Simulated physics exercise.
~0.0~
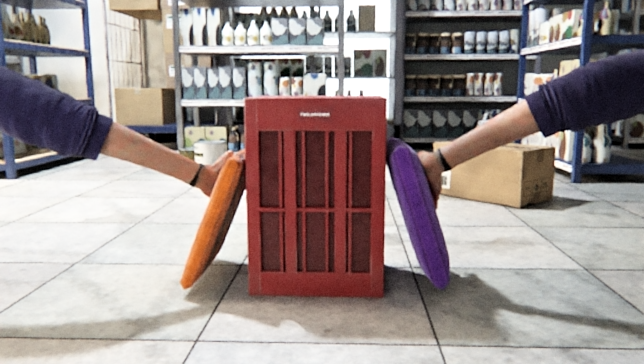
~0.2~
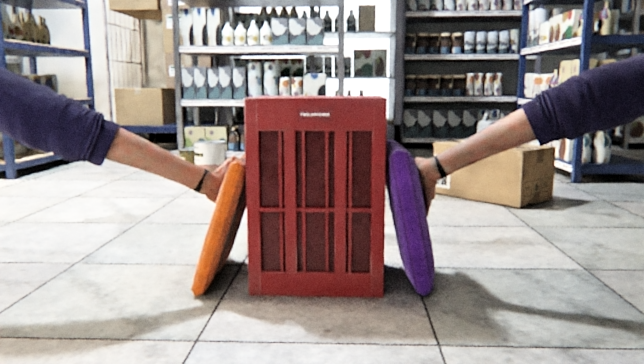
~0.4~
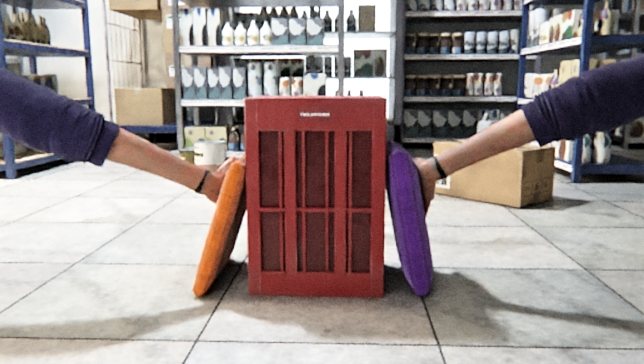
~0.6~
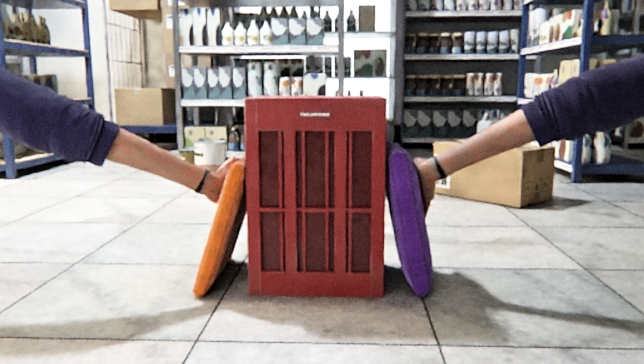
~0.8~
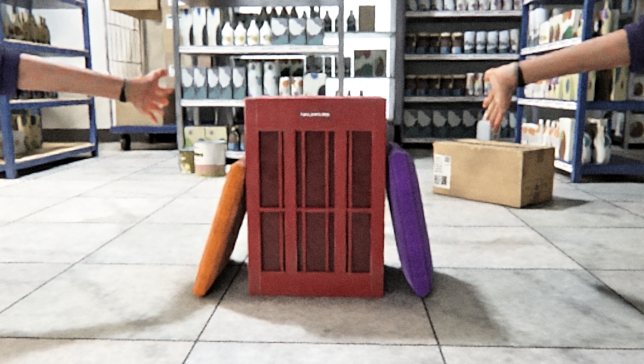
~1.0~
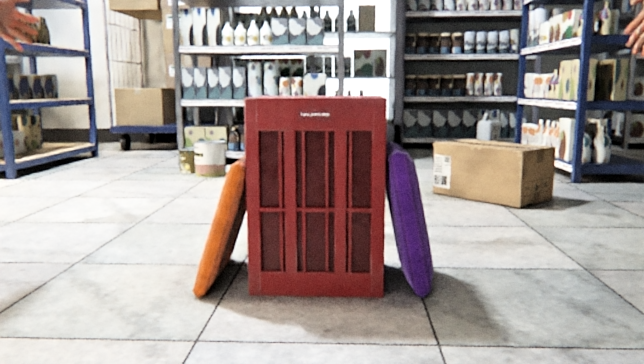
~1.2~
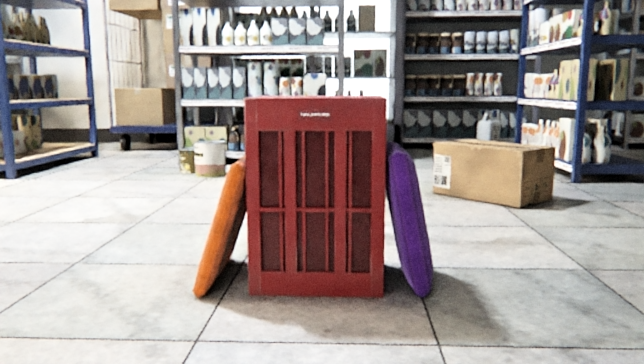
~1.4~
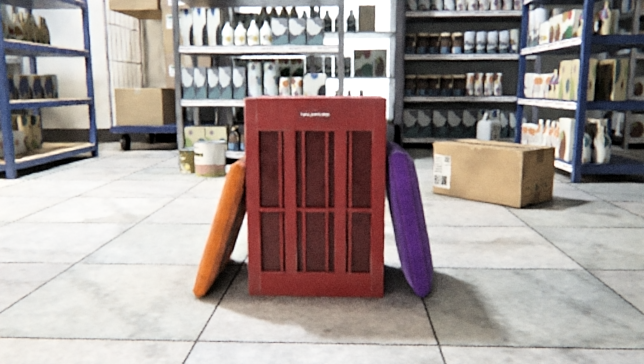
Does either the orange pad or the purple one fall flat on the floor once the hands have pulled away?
No, both stay upright at a slant, the orange pad leaning on the left side of the red crate and the purple one on the right.
